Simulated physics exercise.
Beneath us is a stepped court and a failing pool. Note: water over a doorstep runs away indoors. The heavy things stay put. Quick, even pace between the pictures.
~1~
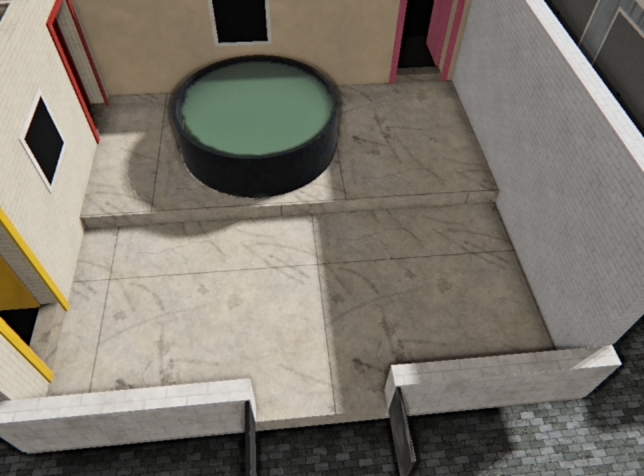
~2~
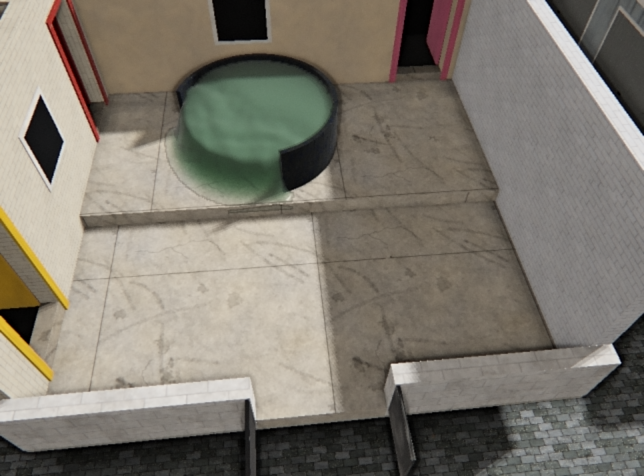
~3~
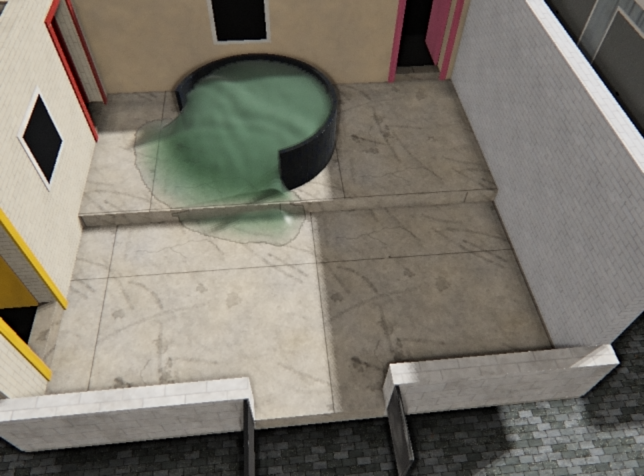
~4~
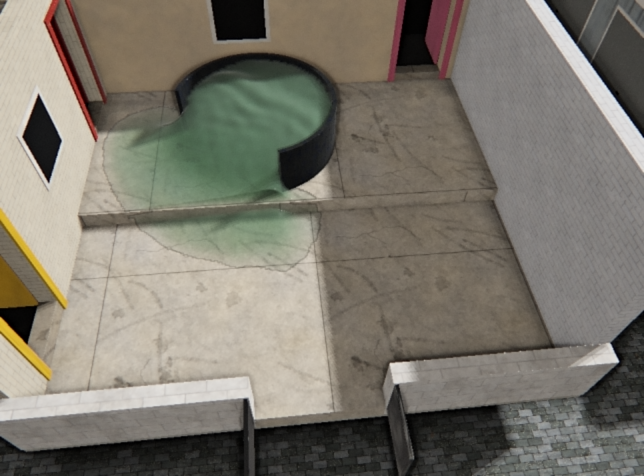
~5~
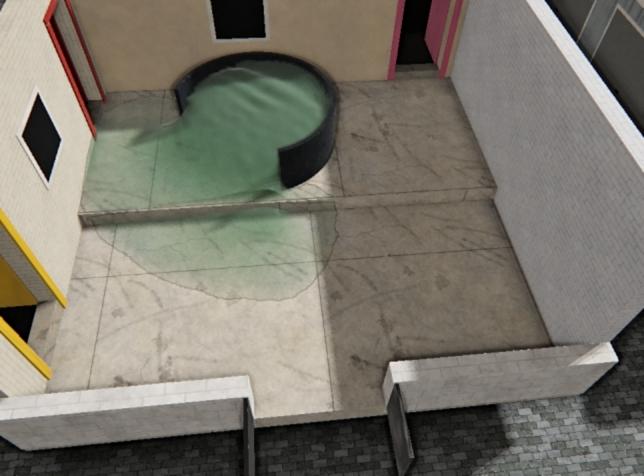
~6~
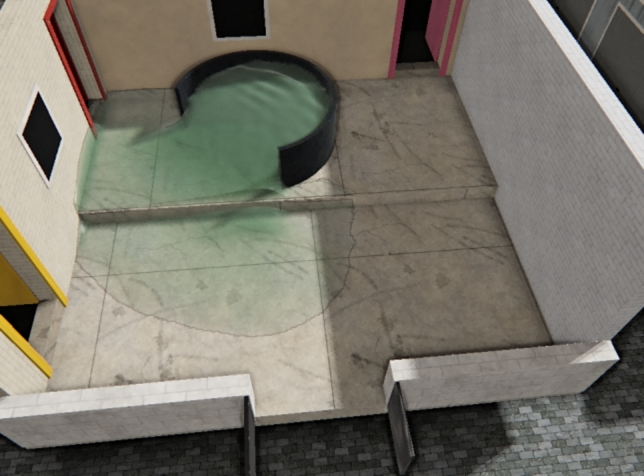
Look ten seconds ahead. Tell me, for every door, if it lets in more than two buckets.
Result: The pink door is not swamped. The yellow door is swamped. The red door is swamped.
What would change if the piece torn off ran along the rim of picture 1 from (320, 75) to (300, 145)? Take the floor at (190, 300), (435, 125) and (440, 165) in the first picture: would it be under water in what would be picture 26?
Point one not reached; point two reached; point three reached.
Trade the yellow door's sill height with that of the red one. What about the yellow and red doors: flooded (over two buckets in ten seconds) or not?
The yellow door overshoots the limit, while the red door falls short of it.
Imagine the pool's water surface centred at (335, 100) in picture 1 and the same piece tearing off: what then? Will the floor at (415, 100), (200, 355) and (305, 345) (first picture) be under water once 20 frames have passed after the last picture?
I'd call them still dry, watered and watered, in the order asked.
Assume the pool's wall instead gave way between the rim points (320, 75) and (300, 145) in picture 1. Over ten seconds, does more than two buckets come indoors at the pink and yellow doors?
Pink door: Above; yellow door: Below.
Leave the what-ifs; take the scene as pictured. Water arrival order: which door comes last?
I'd say the one in pink.
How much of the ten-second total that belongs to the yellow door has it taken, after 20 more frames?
My estimate is close to 80 per cent.
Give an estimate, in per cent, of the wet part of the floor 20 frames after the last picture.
Near 60 in a hundred.
A moment on, water covers 50 % of the floor; the pink door not reached, the yellow door wet at the sill, nothing in, the red door over two buckets in.
Next, water covers 50 % of the floor; the pink door not reached, the yellow door wet at the sill, nothing in, the red door over two buckets in.
Then, water covers 60 % of the floor; the pink door not reached, the yellow door over two buckets in, the red door over two buckets in.
Later, water covers 80 % of the floor; the pink door wet at the sill, nothing in, the yellow door over two buckets in, the red door over two buckets in.
In the end, water covers 85 % of the floor; the pink door wet at the sill, nothing in, the yellow door over two buckets in, the red door over two buckets in.
